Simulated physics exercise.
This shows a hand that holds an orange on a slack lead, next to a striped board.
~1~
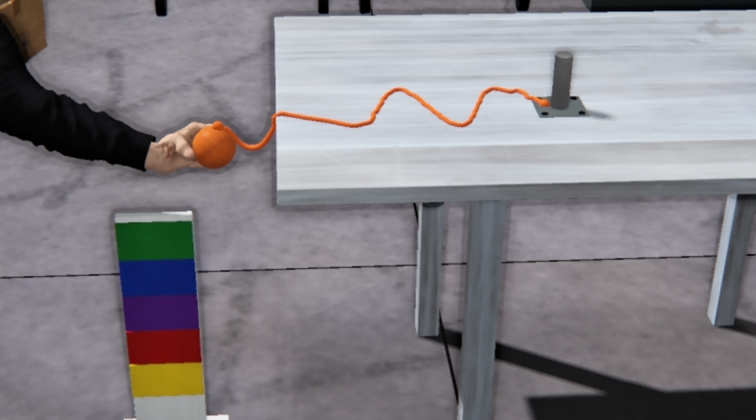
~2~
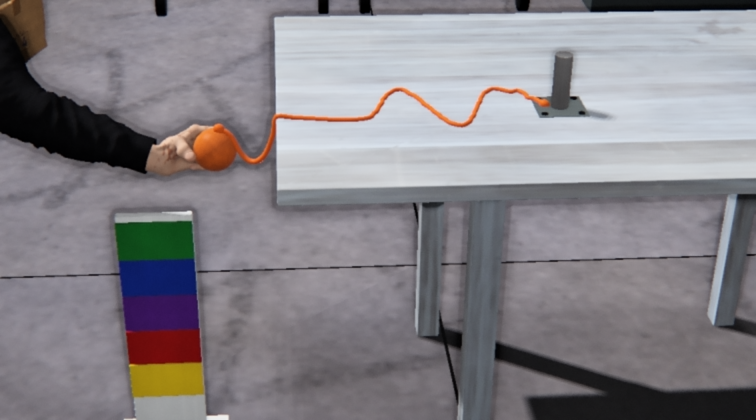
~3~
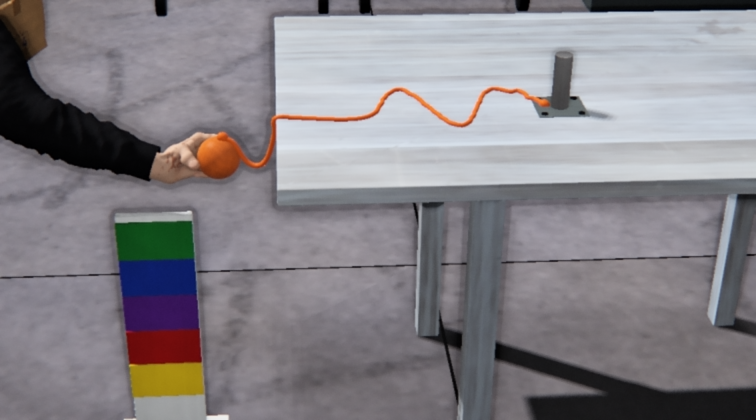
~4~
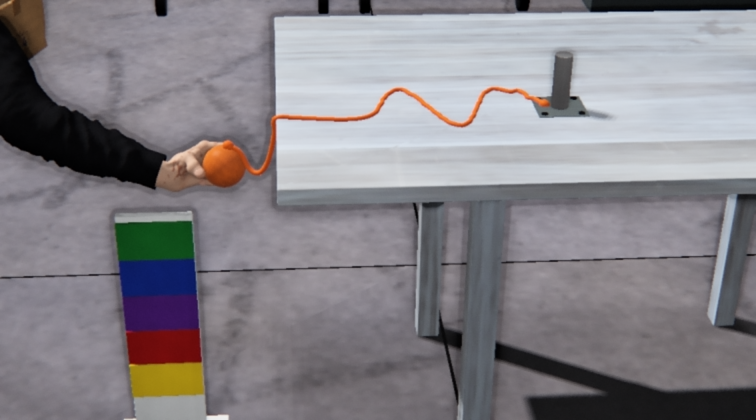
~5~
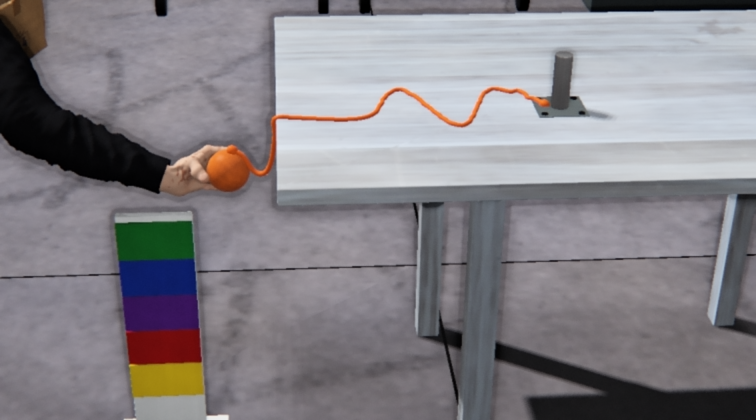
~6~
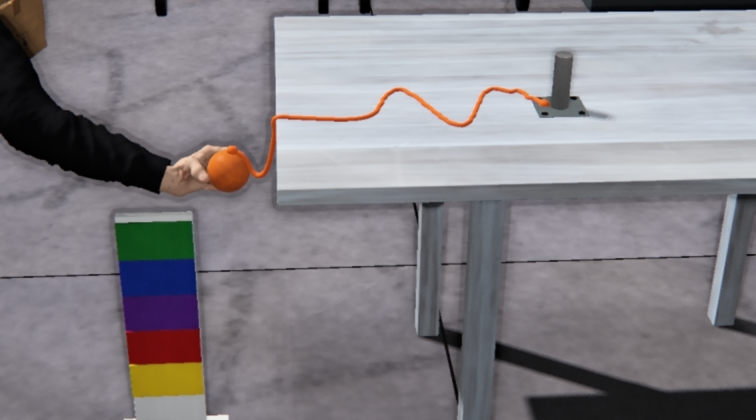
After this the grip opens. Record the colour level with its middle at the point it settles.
Colour at middle: Yellow.
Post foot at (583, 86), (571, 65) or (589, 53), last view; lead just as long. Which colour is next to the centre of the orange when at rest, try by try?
Result 1: Red. Result 2: Red. Result 3: Purple.
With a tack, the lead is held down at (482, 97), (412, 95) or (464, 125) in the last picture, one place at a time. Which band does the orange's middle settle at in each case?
Lab note: Try 1 red; try 2 blue; try 3 purple.
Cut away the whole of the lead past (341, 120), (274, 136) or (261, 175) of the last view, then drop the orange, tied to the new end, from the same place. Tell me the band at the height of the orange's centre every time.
Green; purple; red.
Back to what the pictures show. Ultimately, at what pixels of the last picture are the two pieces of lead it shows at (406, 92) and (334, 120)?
You'll find the first mark at (275, 118) and the second mark at (281, 224).
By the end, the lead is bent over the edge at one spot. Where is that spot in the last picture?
Near (410, 94).
Soon after, orange near (296, 365); level with yellow.
Then, orange near (280, 370); level with yellow.
At rest, orange near (289, 376); level with yellow. The yellow one.
